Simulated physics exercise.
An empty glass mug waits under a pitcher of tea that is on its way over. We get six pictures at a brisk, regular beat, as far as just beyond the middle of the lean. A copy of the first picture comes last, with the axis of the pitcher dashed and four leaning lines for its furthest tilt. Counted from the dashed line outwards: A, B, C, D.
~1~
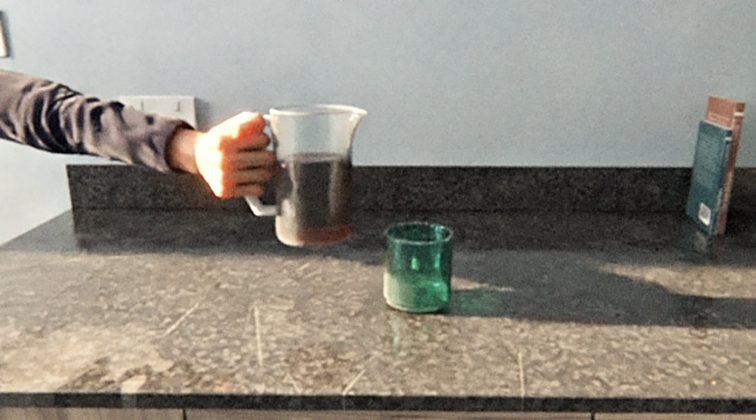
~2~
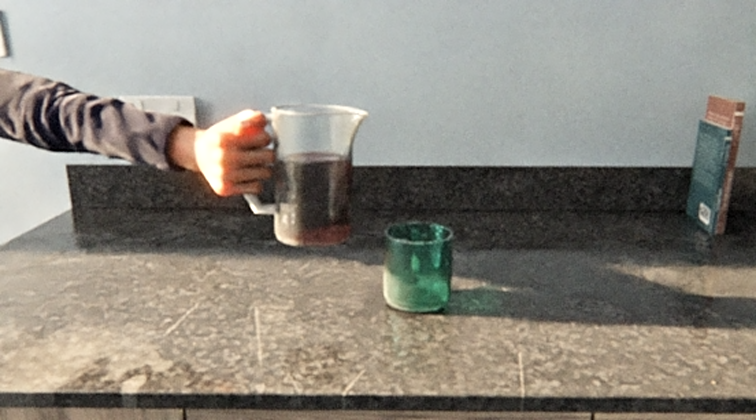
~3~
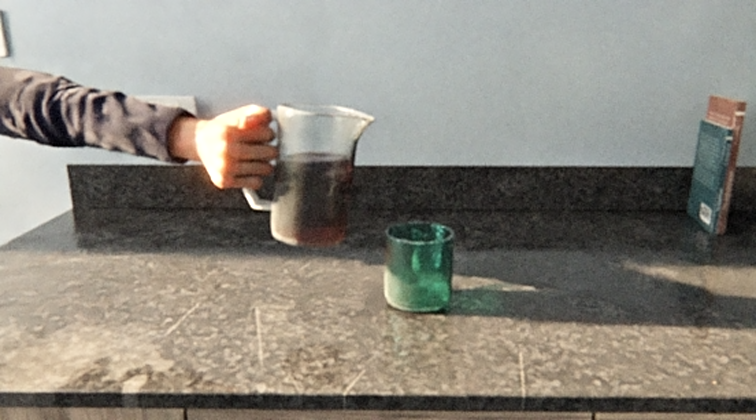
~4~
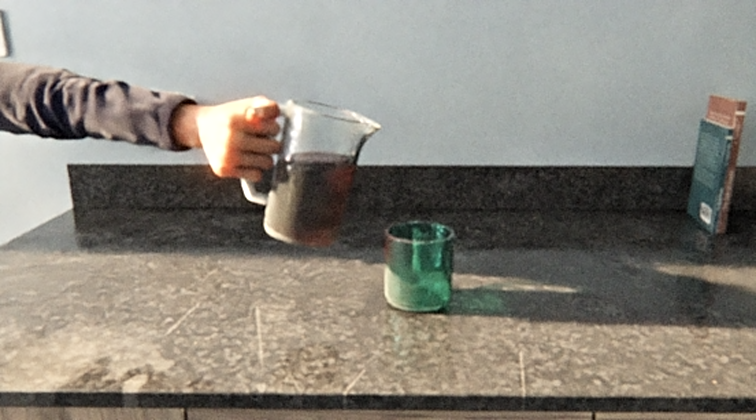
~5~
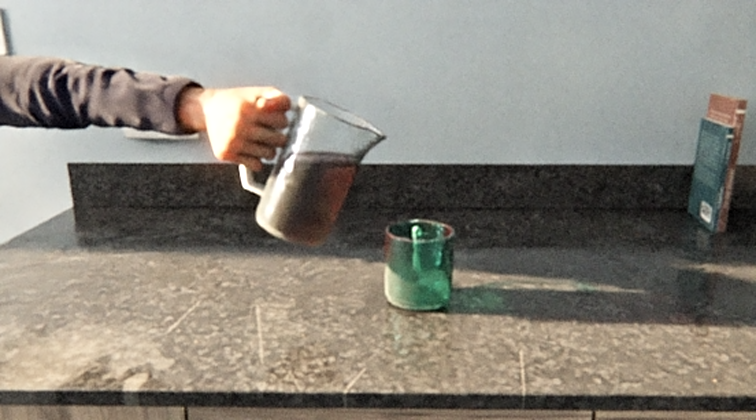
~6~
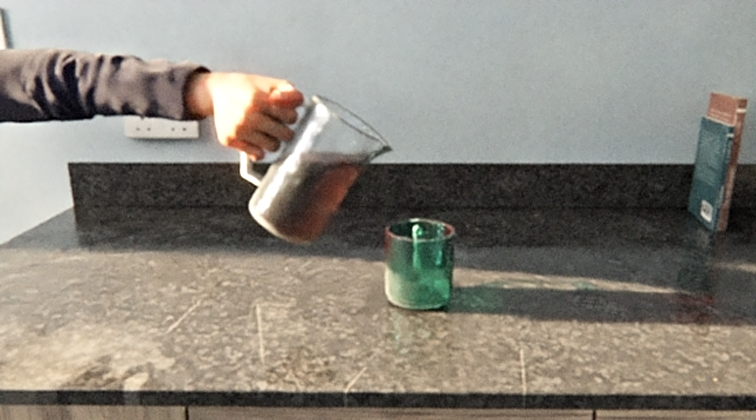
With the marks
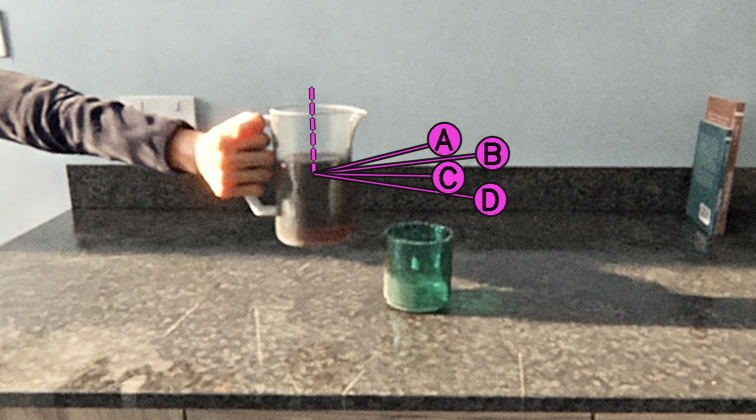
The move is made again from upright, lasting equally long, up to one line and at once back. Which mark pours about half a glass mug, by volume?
I would pick mark A.
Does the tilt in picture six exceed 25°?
Yes.
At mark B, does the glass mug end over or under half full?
Over half.
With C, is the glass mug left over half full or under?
Over.
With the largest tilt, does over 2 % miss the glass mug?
Yes, it does.
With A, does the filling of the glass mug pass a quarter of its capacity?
Yes.
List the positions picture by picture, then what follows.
Upright, lip at (365, 112); rim of the glass mug round (419, 232); nothing has left yet.
Upright, lip at (367, 114); nothing has left yet.
Tipped about 7°, lip at (373, 119); nothing has left yet.
Tipped about 14°, lip at (380, 127); nothing has left yet.
Tipped about 24°, lip at (387, 137); nothing has left yet.
Tipped about 33°, lip at (392, 149); nothing has left yet.
On the marked copy, A at (428, 145); B at (475, 155); C at (431, 176); D at (473, 197).
With A, the glass mug ends with about 51 % of what it can hold.
With B, the glass mug ends with about 72 % of what it can hold.
With C, the glass mug ends with about 90 % of what it can hold; 5 % of the tea is spilt.
With D, the glass mug ends with about 91 % of what it can hold; 17 % of the tea is spilt.
